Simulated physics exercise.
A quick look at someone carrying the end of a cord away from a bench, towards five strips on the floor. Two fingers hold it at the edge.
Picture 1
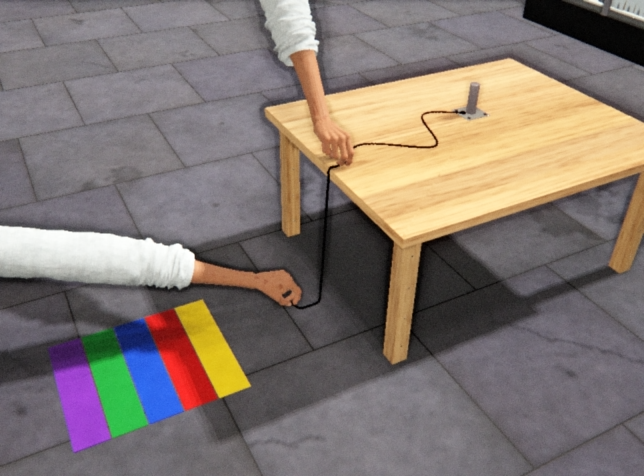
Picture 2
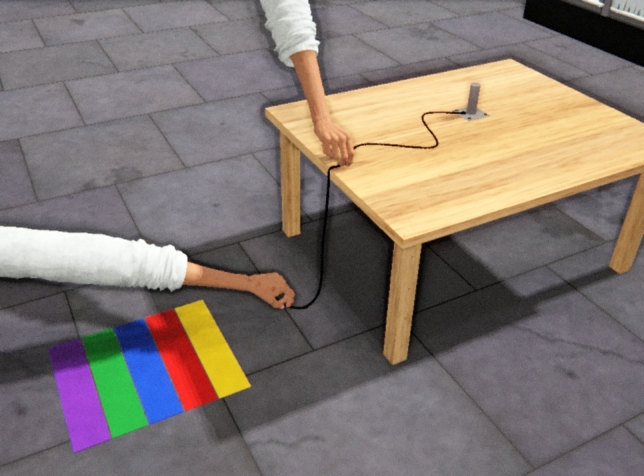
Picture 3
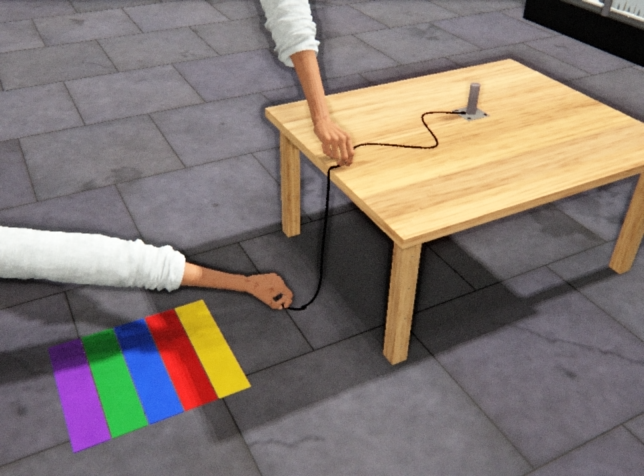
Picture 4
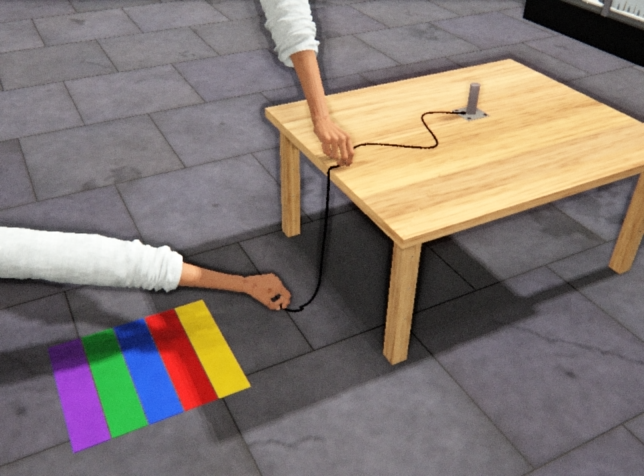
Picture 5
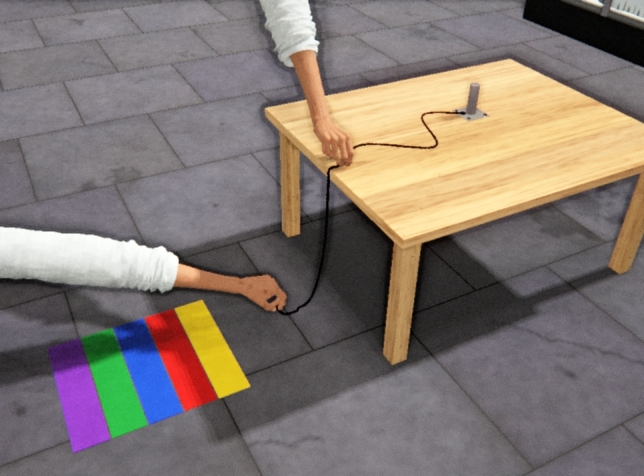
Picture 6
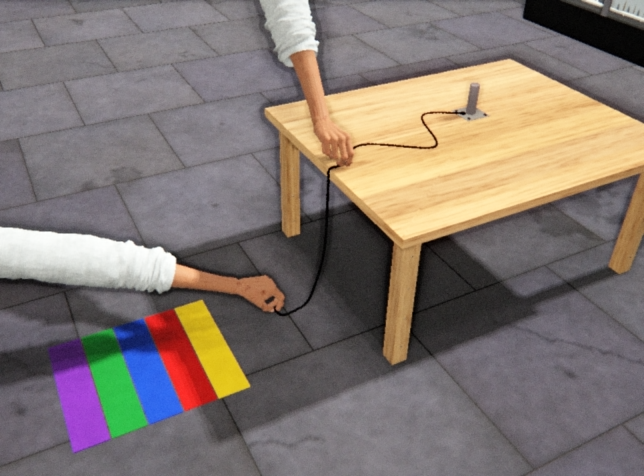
The end of a dark cord, held in one hand, moved slightly left toward five coloured strips on the floor, while another hand kept the cord pressed at the wooden table's edge.
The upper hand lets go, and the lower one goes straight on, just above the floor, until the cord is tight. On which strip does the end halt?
It gets as far as the green strip.
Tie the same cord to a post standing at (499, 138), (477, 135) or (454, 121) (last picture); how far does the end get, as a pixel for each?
Near (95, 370), (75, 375) and (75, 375).
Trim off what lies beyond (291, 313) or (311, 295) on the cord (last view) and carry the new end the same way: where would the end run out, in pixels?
About (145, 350) and (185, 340).
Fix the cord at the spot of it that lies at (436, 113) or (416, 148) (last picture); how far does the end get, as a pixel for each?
In that order: (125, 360) and (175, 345).
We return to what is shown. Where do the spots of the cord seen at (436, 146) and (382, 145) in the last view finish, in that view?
The first at (381, 145), the second at (339, 161).
Soon after, end near (176, 341); over red.
Then, end near (135, 355); over blue.
At full stretch, end near (110, 363); over green. The green one.
